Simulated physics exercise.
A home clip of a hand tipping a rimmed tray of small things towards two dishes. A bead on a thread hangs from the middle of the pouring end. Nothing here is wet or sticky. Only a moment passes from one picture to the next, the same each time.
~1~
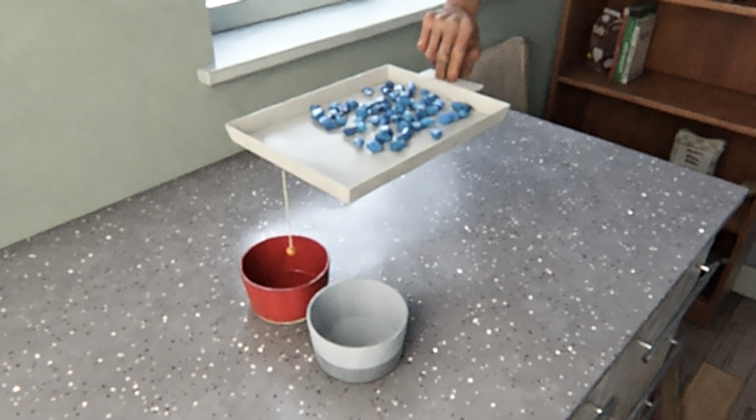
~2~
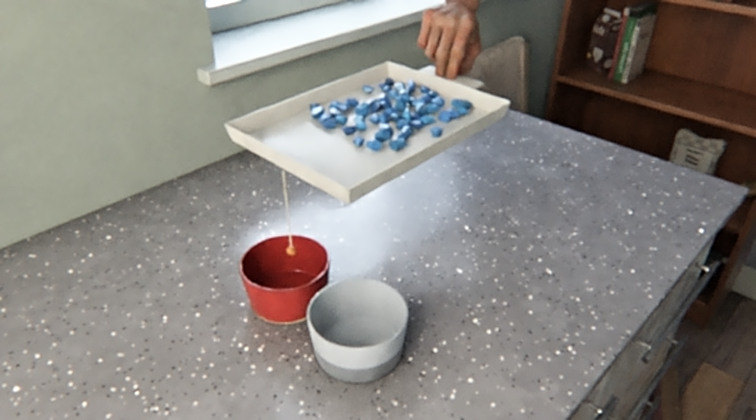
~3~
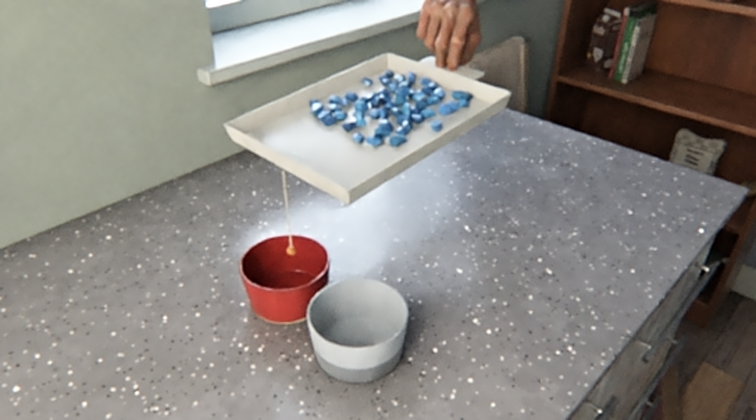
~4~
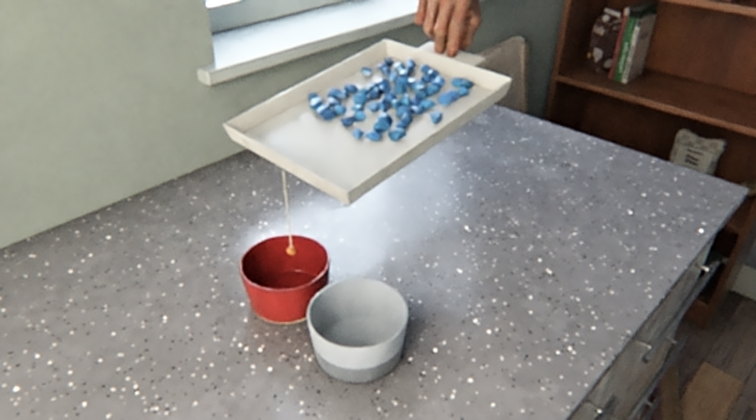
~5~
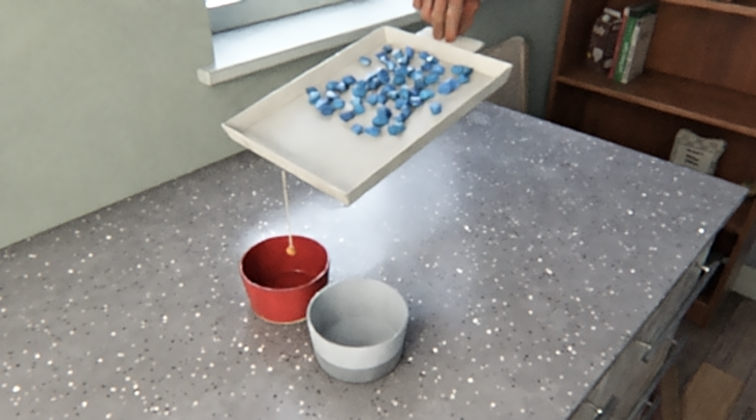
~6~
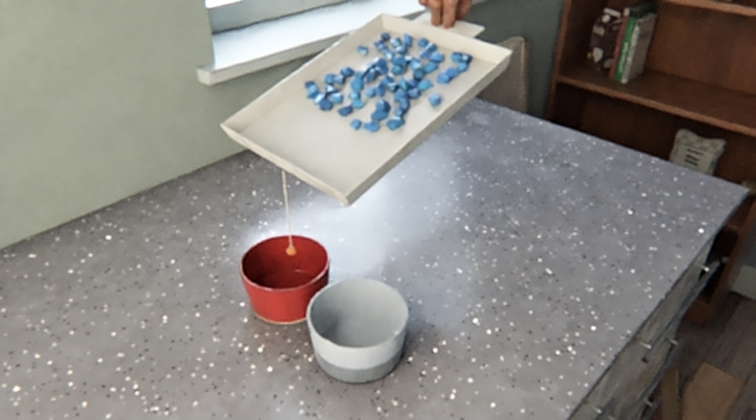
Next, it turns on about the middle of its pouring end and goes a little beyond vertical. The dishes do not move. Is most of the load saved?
The two hold less than half of the load.
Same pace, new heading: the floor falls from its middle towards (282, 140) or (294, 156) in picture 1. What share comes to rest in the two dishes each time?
In turn 10 and 20 in a hundred.
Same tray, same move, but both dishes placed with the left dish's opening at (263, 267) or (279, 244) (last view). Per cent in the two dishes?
First some 70, then 20 per cent.
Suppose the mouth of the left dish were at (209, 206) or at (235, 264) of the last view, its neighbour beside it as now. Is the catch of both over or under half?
One: Not half. Two: Most of it.
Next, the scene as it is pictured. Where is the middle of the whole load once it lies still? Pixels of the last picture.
Roughly at (264, 346).
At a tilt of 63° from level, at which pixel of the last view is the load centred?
Around (293, 164).
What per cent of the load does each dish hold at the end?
The left dish has 10 per cent, the right dish has 20.
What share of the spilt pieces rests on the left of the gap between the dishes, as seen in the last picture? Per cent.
Roughly 100 in a hundred.
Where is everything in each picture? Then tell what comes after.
Corners of the pouring end (231, 124) and (349, 185), level; middle of the load (391, 115), aquarium stones; left dish (251, 297); right dish (322, 354); bead on its thread (292, 251), in the first picture.
Corners of the pouring end (230, 124) and (348, 186), level; middle of the load (391, 113), in the second picture.
Corners of the pouring end (230, 124) and (348, 186), tipped barely, level across its low end; middle of the load (391, 107), in the third picture.
Corners of the pouring end (229, 124) and (347, 188), tipped a little, level across its low end; middle of the load (390, 99), in the fourth picture.
Corners of the pouring end (227, 124) and (346, 189), tipped a little, level across its low end; middle of the load (389, 90), in the fifth picture.
Corners of the pouring end (226, 124) and (345, 191), tipped clearly, level across its low end; middle of the load (387, 82); left dish (251, 297); right dish (322, 354), in the sixth picture.
Just after the last frame, tray tipped steeply; the larger part on the tray; roughly a quarter in the air.
A moment on, tray tipped past a quarter turn; roughly half on the tray; just a few in the right dish; just a few in the left dish; roughly a third outside both; about a tenth in the air.
Further on, tray tipped past a quarter turn; about a tenth in the right dish; about a tenth in the left dish; the larger part outside both.
When it is over, tray tipped past a quarter turn; about a tenth in the right dish; about a tenth in the left dish; the larger part outside both.
